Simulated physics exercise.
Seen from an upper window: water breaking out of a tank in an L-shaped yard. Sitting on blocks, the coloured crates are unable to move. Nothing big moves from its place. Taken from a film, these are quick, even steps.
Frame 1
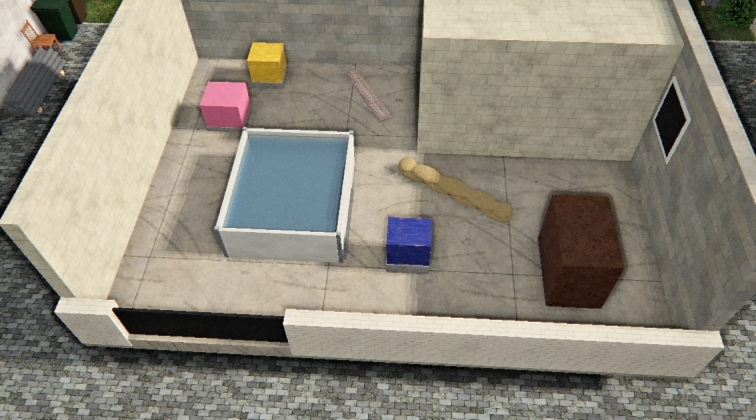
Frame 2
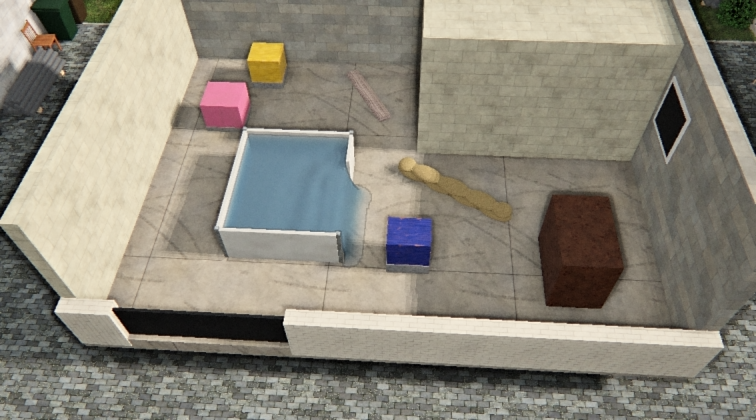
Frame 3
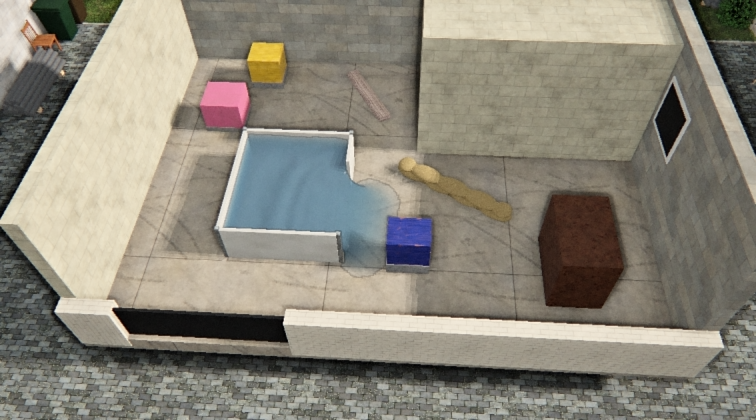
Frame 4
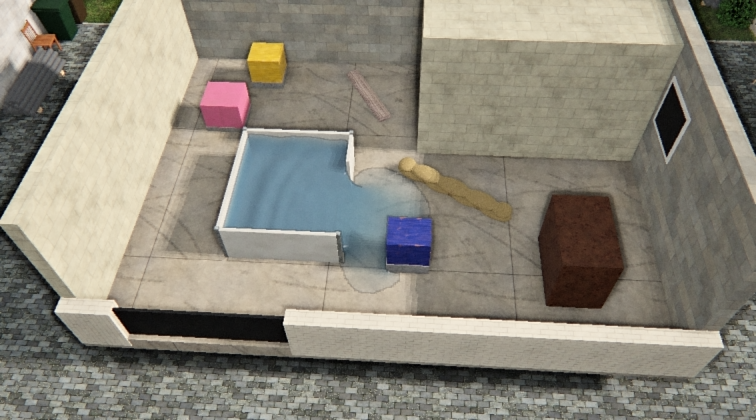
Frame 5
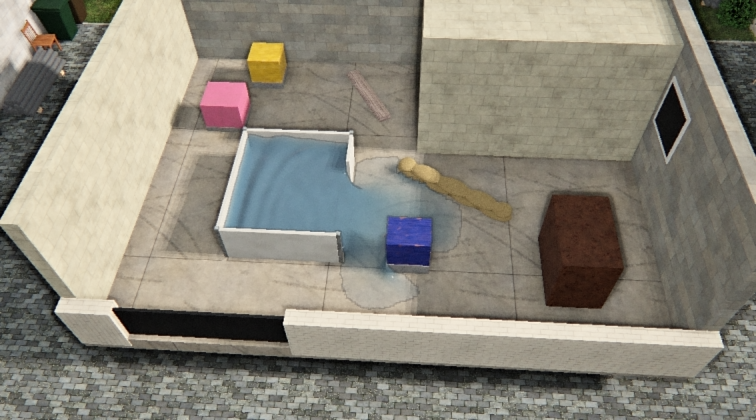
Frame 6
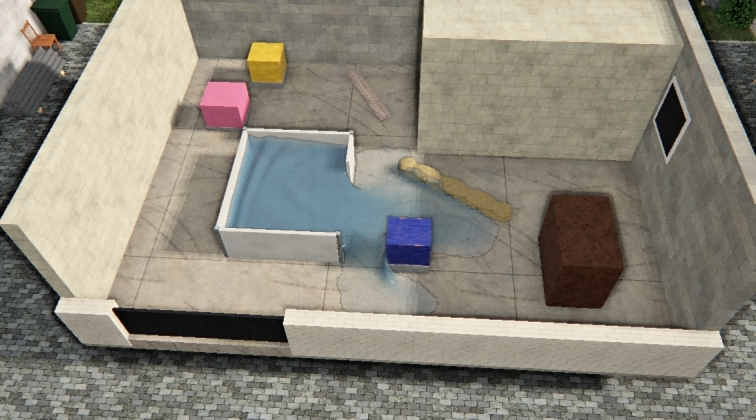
Water pours from a gap in the white tank and spreads right around the blue crate.
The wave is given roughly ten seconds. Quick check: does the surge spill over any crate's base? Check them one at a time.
Result: The pink crate is missed; the blue crate is caught; the yellow crate is missed.
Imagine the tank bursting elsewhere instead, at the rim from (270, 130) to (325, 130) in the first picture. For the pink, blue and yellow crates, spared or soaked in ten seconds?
Crate by crate: Pink - hit; blue - left alone; yellow - hit.
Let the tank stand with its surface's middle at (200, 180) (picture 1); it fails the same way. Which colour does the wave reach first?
That would be the blue crate.
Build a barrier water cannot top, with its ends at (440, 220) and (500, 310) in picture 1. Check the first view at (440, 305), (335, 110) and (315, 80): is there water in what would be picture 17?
Taking the three spots in order: Soaked, spared, spared.
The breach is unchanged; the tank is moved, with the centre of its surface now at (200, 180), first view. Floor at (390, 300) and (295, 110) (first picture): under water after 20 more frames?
The first is wetted, and then the second is not reached.
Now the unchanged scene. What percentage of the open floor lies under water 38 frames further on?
Close to 70 %.
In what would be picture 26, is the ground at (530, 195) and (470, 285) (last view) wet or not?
Swamped, then swamped.
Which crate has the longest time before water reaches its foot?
Looks like the pink crate to me.
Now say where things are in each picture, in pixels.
Still water in the water tank at (289, 181), in the first frame.
The front is at (350, 262), out from the gap at (343, 213), in the second frame.
Water pours out at (343, 216) and has run to (371, 269), in the third frame.
The front is at (418, 194), out from the gap at (344, 216), in the fourth frame.
Water pours out at (343, 216) and has run to (455, 212), in the fifth frame.
The front is at (490, 219), out from the gap at (343, 216), in the sixth frame.
A moment on, water covers 20 % of the floor; the pink crate not reached, the blue crate water round its plinth, the yellow crate not reached.
Next, water covers 35 % of the floor; the pink crate not reached, the blue crate water round its plinth, the yellow crate not reached.
Then, water covers 55 % of the floor; the pink crate not reached, the blue crate water round its plinth, the yellow crate not reached.
Later, water covers 70 % of the floor; the pink crate not reached, the blue crate water round its plinth, the yellow crate water round its plinth.
In the end, water covers 95 % of the floor; the pink crate stayed above the water, the blue crate was topped, the yellow crate stayed above the water.
